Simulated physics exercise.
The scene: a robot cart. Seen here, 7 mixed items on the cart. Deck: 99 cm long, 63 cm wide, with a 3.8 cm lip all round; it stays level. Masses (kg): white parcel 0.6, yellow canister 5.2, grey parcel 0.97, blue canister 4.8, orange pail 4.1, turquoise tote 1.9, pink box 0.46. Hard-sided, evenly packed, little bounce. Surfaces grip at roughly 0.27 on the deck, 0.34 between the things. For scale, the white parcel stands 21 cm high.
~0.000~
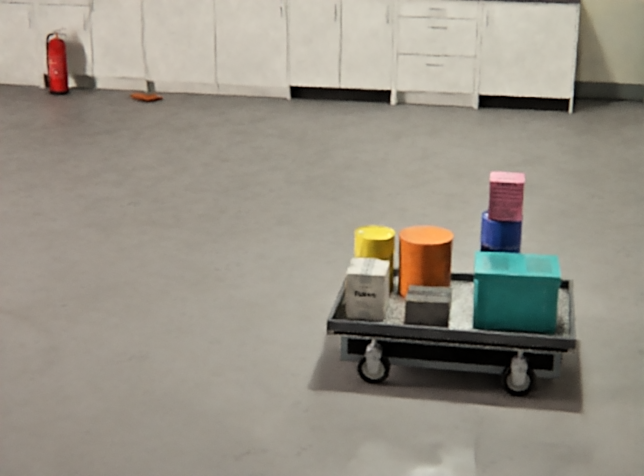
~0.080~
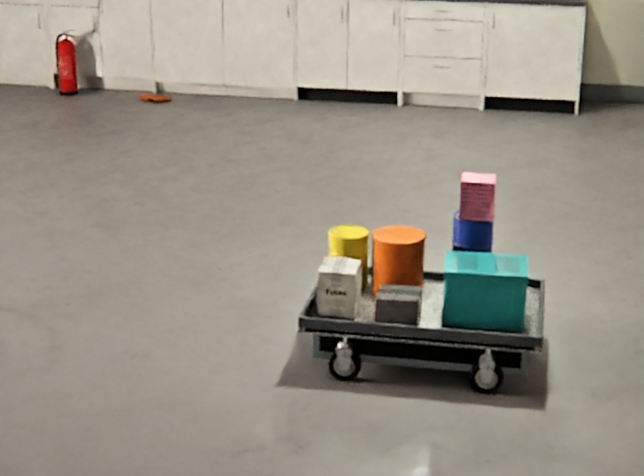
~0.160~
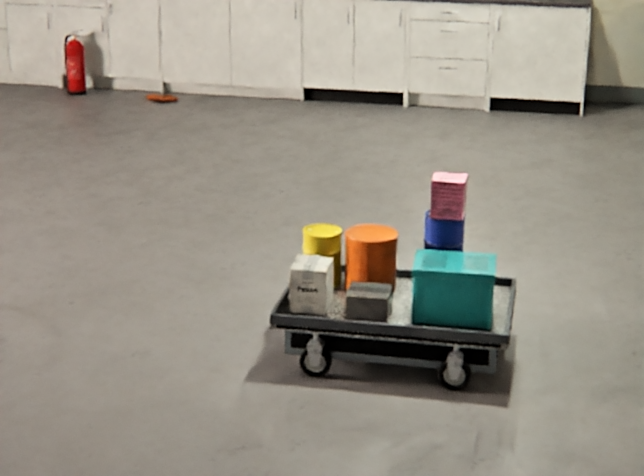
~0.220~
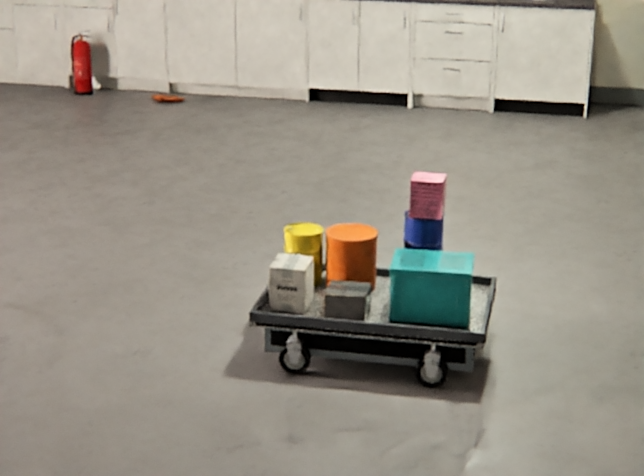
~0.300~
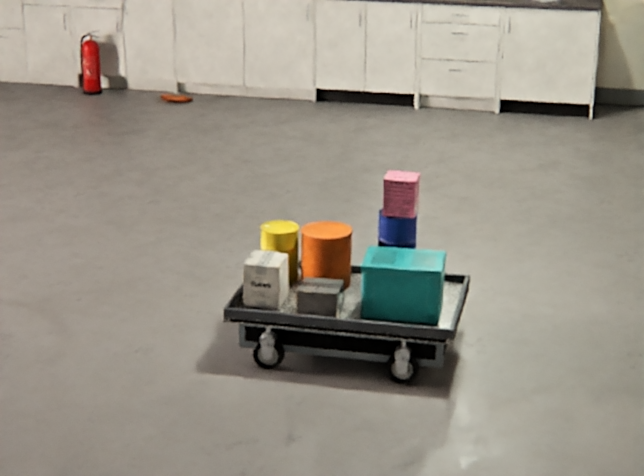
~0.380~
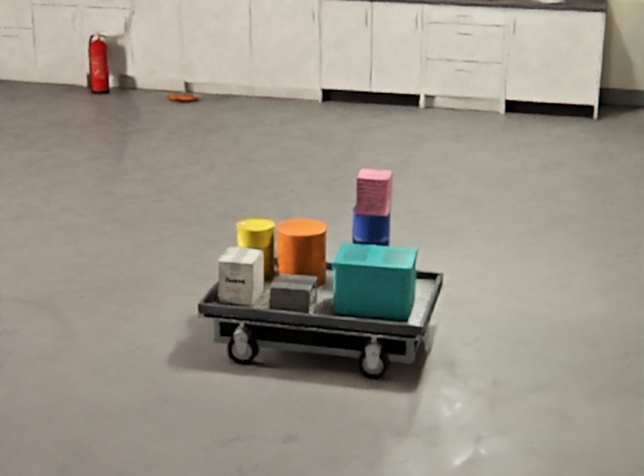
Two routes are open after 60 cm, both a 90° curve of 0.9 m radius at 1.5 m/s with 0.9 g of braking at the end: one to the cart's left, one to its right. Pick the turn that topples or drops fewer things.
Turn right.
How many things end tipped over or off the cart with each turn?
Turning left 1, turning right 0.
Turning left. At 0.78 s, cart has run 117 cm, turned 27°; white parcel leaning 6° near (110, 283); yellow canister leaning 12° near (111, 260); grey parcel slid 11 cm.
After 1.28 s, cart has run 192 cm, turned 75°; pink box now off the cart; white parcel slid 16 cm; yellow canister slid 6 cm.
After 1.68 s, cart has run 244 cm, turned 90°; white parcel slid 12 cm; yellow canister slid 3 cm; grey parcel slid 19 cm.
At rest (2.3 s), off the cart, pink box; not toppled but over 10 cm from the start, white parcel, grey parcel, blue canister and turquoise tote; the other 2 in place, give or take 10 cm.
Turning right instead, nothing is lost, 0 of 7 in all.
